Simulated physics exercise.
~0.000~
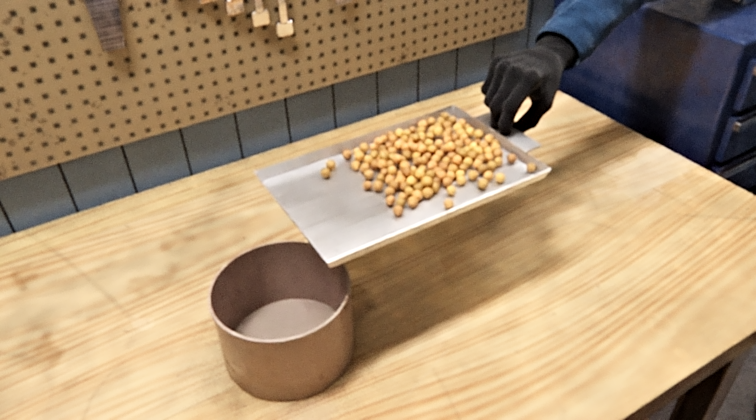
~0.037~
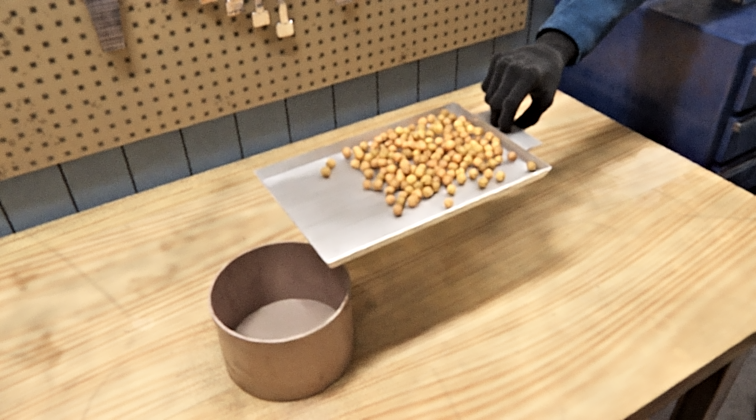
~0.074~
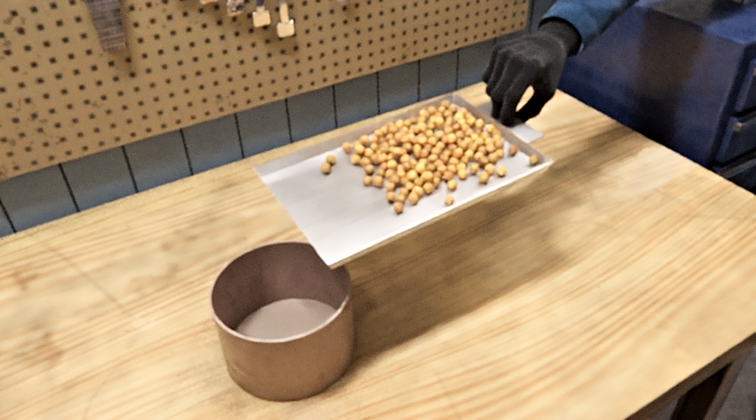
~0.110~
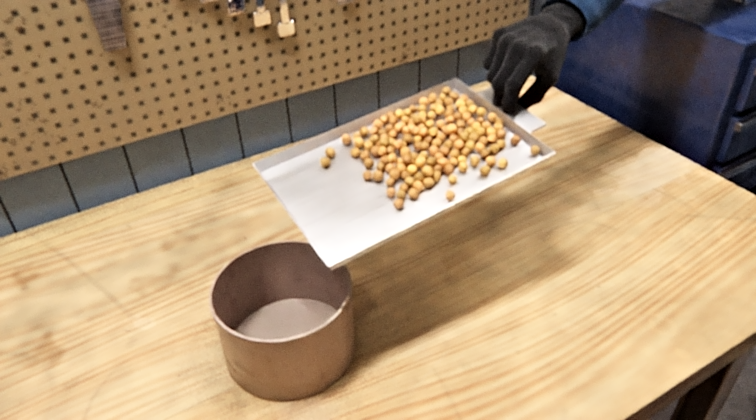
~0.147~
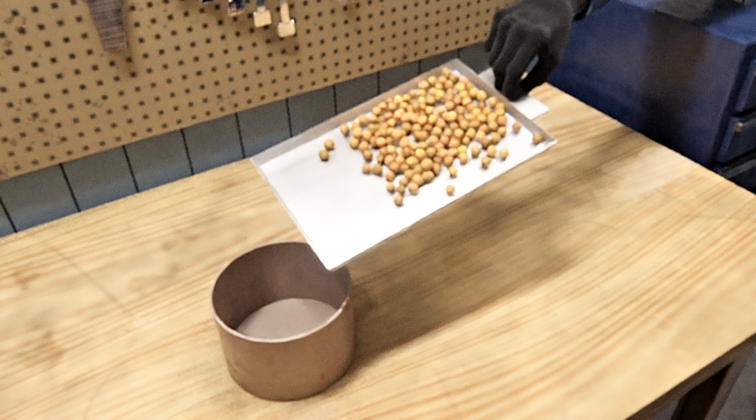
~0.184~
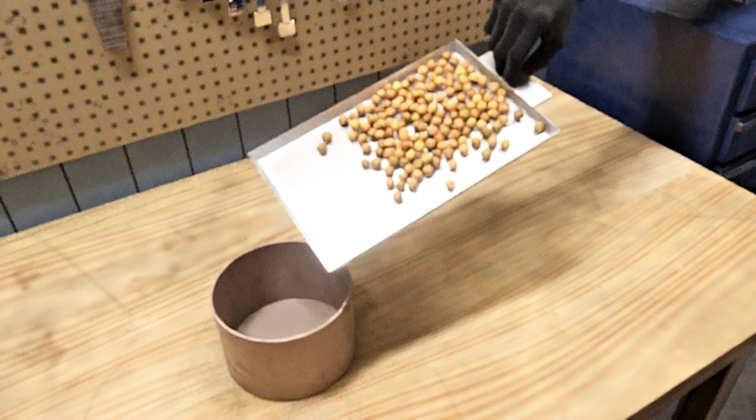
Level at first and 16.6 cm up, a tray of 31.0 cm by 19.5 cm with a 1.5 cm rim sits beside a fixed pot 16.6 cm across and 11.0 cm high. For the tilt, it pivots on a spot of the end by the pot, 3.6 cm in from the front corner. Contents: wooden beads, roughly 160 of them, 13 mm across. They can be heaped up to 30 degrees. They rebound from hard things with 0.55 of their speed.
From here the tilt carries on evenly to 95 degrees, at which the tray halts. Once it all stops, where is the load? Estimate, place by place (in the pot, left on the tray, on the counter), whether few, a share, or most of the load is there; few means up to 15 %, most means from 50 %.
My estimate: Pot: A share, left on the tray: Few, counter: Most.
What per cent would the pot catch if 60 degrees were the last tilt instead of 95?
Around 20 %, I reckon.
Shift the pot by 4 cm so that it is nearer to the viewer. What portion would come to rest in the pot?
About 70 %.
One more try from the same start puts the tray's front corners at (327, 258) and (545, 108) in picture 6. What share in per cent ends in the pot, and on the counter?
Pot: 50, counter: 50.
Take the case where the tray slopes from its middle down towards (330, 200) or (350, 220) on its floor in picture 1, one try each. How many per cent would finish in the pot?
About 50 per cent on the first try and 65 per cent on the second.
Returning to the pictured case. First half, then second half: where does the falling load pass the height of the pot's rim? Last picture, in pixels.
First half close to (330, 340), second half close to (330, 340).
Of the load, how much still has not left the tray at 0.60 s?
About 55% of the load.
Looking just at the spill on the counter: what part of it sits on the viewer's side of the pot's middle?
Roughly 100 percent of the spill.
Then, at 0.43 s, tilt 57 degrees; the tray holds 100 %, the pot 0 %.
After 0.60 s, tilt 83 degrees; the tray holds 55 %, the pot 5 %.
Then, at 0.89 s, tilt 95 degrees; the tray holds 0 %, the pot 25 %.
In the end, at 1.8 s, pot 25 %, tray 0 %, counter 75 %.
